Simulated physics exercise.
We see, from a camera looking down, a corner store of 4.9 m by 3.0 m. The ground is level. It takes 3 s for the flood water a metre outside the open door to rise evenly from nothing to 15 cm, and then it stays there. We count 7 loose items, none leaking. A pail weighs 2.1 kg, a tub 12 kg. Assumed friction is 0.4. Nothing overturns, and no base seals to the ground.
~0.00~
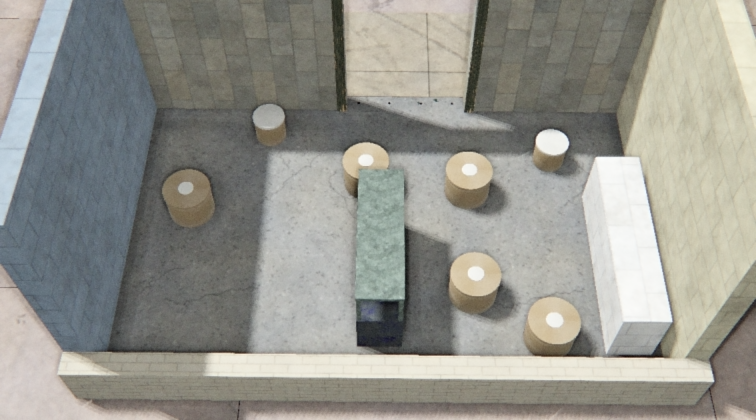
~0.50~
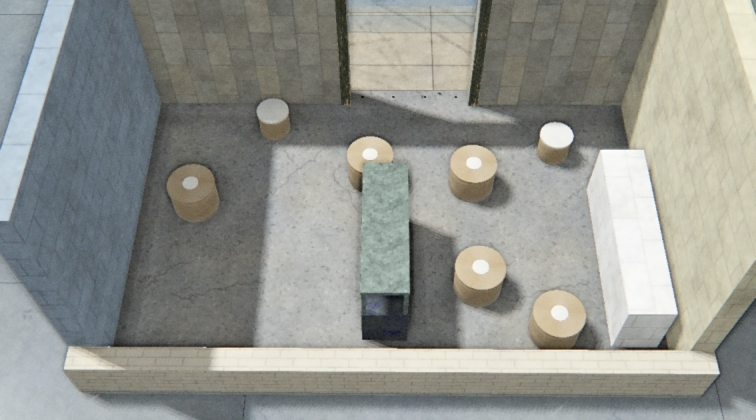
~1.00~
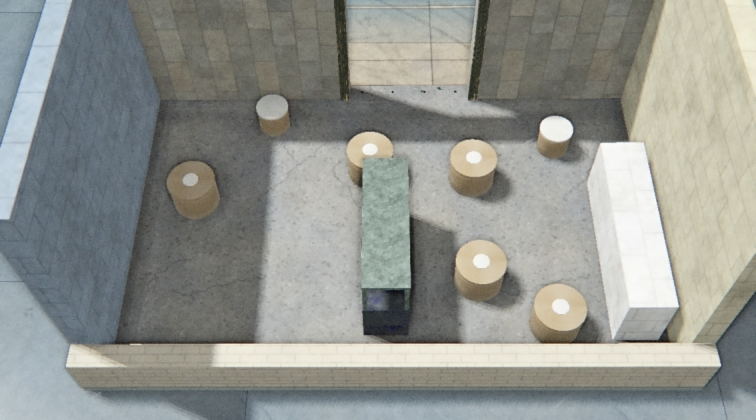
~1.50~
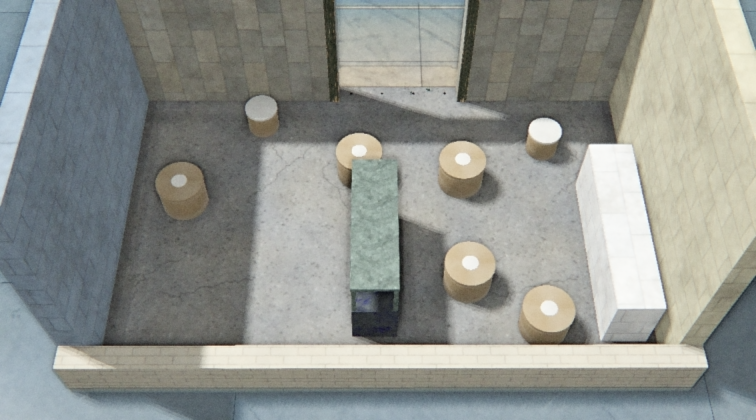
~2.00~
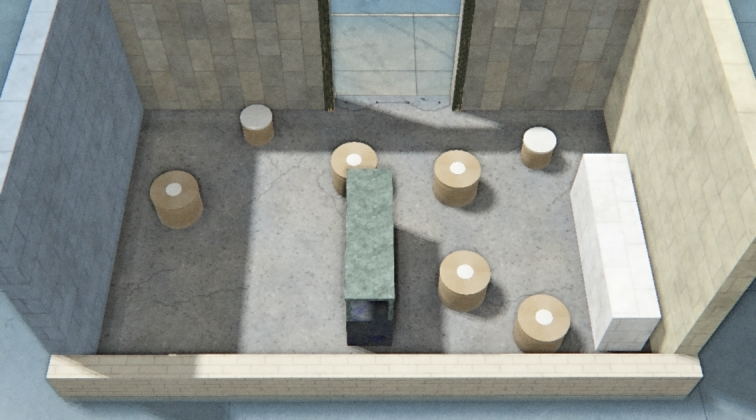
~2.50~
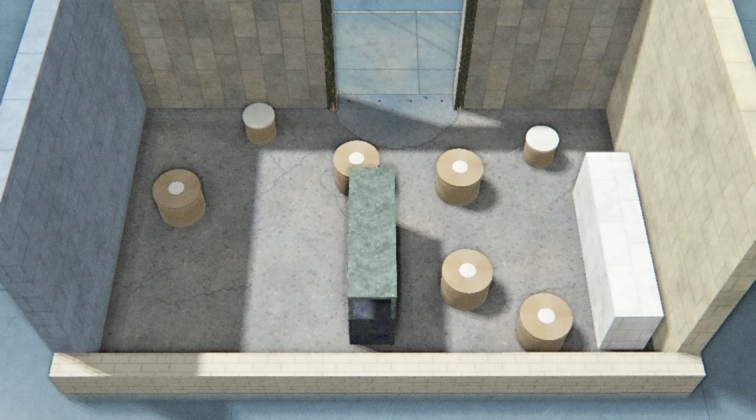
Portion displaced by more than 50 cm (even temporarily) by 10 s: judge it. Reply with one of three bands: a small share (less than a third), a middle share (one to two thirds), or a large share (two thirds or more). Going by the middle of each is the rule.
A middle share, one to two thirds.
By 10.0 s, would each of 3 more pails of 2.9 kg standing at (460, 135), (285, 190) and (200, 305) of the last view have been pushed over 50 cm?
So, in the order asked, it's not far enough, too far and not far enough.
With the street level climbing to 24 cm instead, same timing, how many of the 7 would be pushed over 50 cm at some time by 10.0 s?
You'd get 6 in that case.
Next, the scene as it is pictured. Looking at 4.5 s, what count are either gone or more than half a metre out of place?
Answer: 0.
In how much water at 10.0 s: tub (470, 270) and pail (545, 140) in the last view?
Close to 11 and 4 centimetres.
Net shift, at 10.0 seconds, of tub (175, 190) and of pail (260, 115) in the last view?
0 cm, 5 cm.
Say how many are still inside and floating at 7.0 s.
Of them, 0.
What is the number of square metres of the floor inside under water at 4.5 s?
Roughly 5.5 m2 of it is wet.
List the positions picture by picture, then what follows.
A pail at (552, 142) rests on the ground; a pail at (269, 116) rests on the ground; 0.0 m2 under water; 0 of 7 have shifted, in the first frame.
A pail at (557, 135), on the bottom; a pail at (273, 110) rests on the ground; 0.0 m2 under water; 0 of 7 have shifted, in the second frame.
A pail at (557, 129), on the bottom; a pail at (272, 106) rests on the ground; 0.0 m2 under water; 0 of 7 have shifted, in the third frame.
A pail at (545, 130), on the bottom; a pail at (261, 107) rests on the ground; 0.0 m2 under water; 0 of 7 have shifted, in the fourth frame.
A pail at (540, 140) rests on the ground; a pail at (256, 116), on the bottom; water covers 0.0 m2; 0 of 7 have shifted, in the fifth frame.
A pail at (543, 138) rests on the ground; a pail at (259, 115), on the bottom; water covers 0.5 m2; 0 of 7 have shifted, in the sixth frame.
After 3.5 s 0 of 7 are over 50 cm from their spots; 0 afloat.
After 4.5 s 0 of 7 are over 50 cm from their spots; 0 afloat.
After 7.0 s 1 of 7 are over 50 cm from their spots; 0 afloat.
After 10.0 s 3 of 7 are over 50 cm from their spots, and 3 have been at some point; 4 afloat.
